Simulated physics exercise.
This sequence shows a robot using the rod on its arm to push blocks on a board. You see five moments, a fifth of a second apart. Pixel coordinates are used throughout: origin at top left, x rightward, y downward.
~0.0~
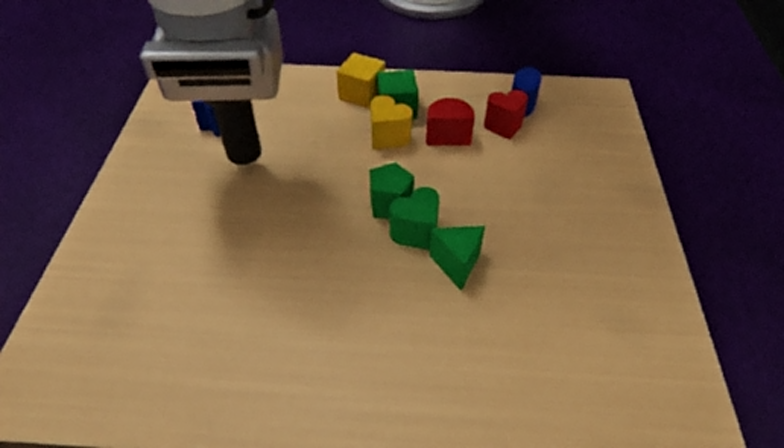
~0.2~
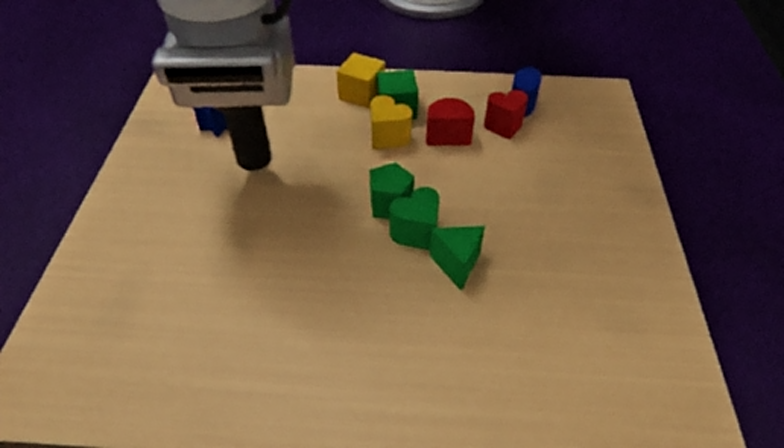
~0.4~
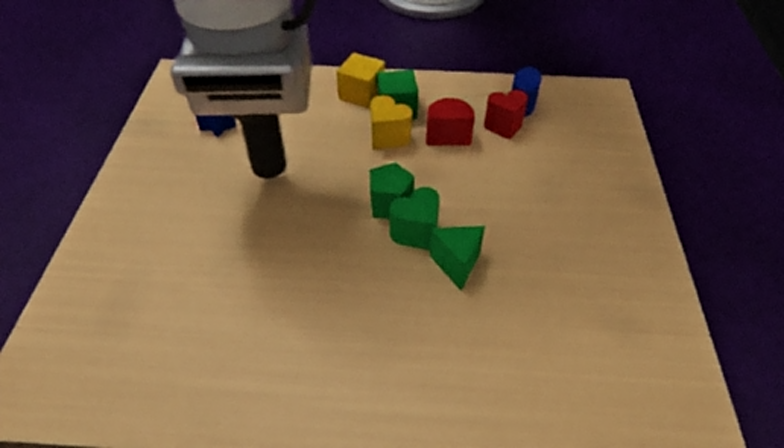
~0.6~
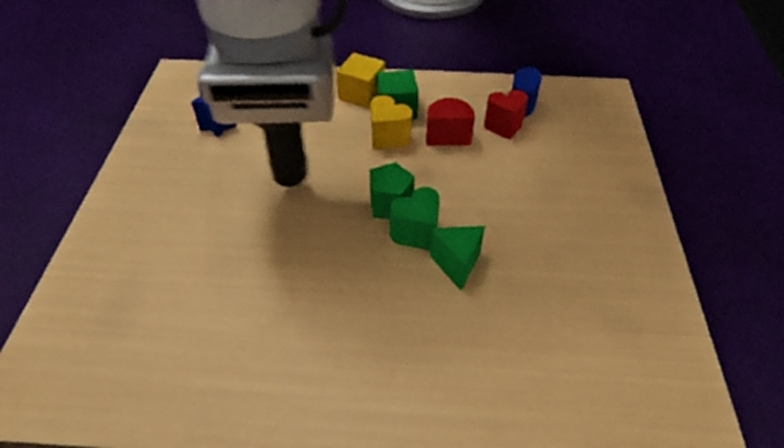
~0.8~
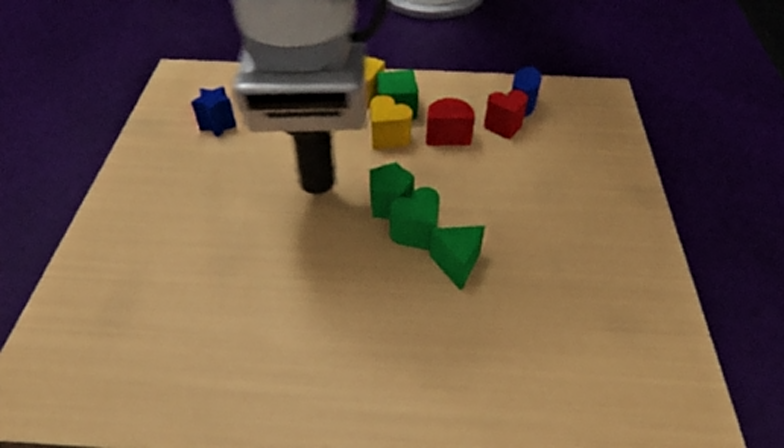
Robot arm with a black rod moving right and slightly nearer across a wooden board toward green blocks, all blocks staying still.
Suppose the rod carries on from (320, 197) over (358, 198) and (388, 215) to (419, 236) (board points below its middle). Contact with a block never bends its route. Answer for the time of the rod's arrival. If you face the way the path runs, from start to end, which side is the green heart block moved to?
The shift is to the right of that direction.
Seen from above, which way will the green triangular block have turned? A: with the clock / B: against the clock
I choose B.
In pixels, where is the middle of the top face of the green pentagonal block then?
Final place: (444, 186).
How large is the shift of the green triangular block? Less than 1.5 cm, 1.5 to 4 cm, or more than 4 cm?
The 1.5 to 4 cm band.
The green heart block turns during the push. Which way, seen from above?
It twists with the clock when seen from above.
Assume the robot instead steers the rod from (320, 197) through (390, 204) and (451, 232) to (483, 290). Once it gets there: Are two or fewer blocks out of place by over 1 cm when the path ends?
Answer: No.
On the path given first. One third of the way, rod at (358, 184); green pentagonal block at (397, 180).
Two thirds of the way, rod at (390, 202); green pentagonal block at (428, 183); green heart block at (435, 213), turned 40° clockwise; green triangular block at (461, 242), turned 15° anticlockwise.
At the end, rod at (420, 222); yellow heart block not moved; green pentagonal block at (444, 186), turned 40° anticlockwise; green heart block at (460, 233), turned 50° clockwise; green triangular block at (482, 259), turned 30° anticlockwise.
